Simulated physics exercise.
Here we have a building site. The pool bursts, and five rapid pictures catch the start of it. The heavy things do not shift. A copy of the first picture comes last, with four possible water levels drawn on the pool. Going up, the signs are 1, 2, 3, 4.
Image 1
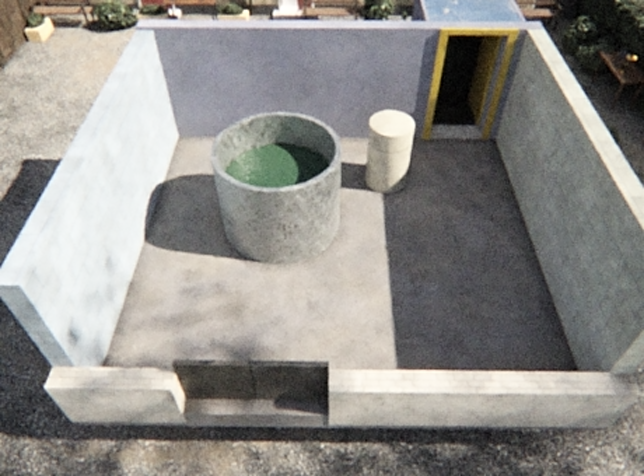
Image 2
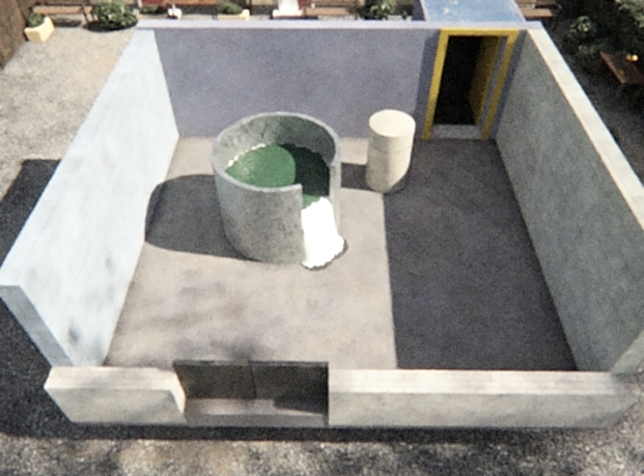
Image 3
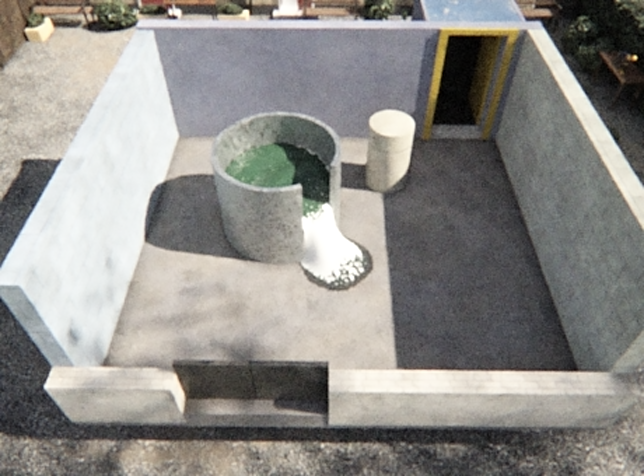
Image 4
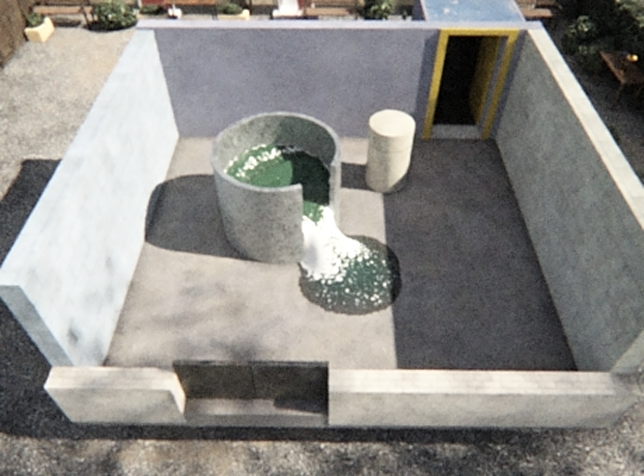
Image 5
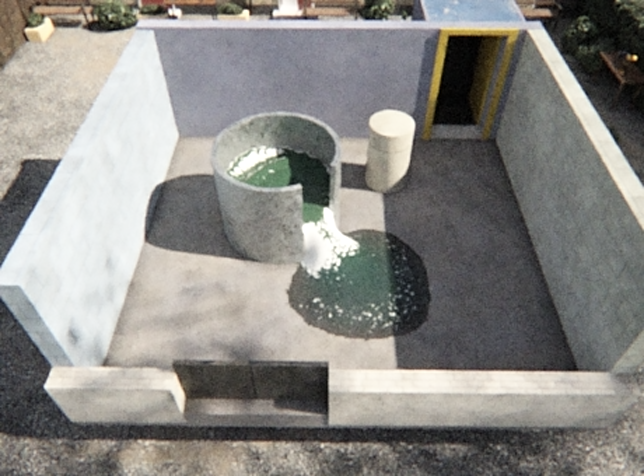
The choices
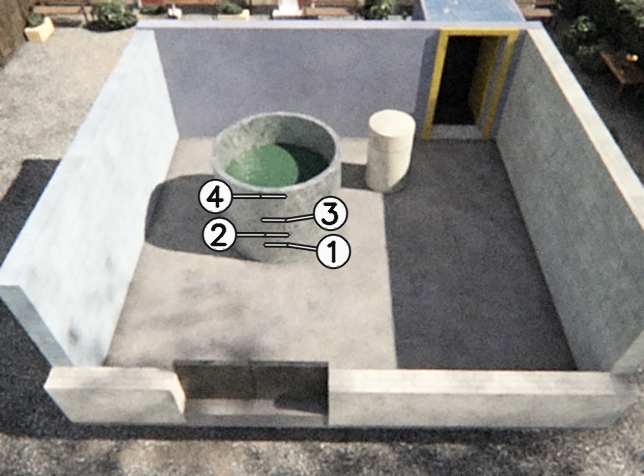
At a walled building site, green water sat still in a round concrete pool until a gap opened in its side, and the water poured out foaming and spread across the ground in a widening puddle.
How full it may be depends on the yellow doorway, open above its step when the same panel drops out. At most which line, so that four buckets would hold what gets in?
Level 3.
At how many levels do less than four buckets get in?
Three of the four.
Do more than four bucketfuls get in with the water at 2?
No, that is safe.
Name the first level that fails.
It is 4.
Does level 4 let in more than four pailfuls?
Yes, it does.
In white, 1 at (276, 244); 2 at (275, 234); 3 at (274, 220); 4 at (272, 196); from the bottom up 1, 2, 3, 4.
With 1, nothing gets over.
With 2, nothing gets over.
With 3, a bucket or two gets in.
With 4, about 10 bucketfuls get in.
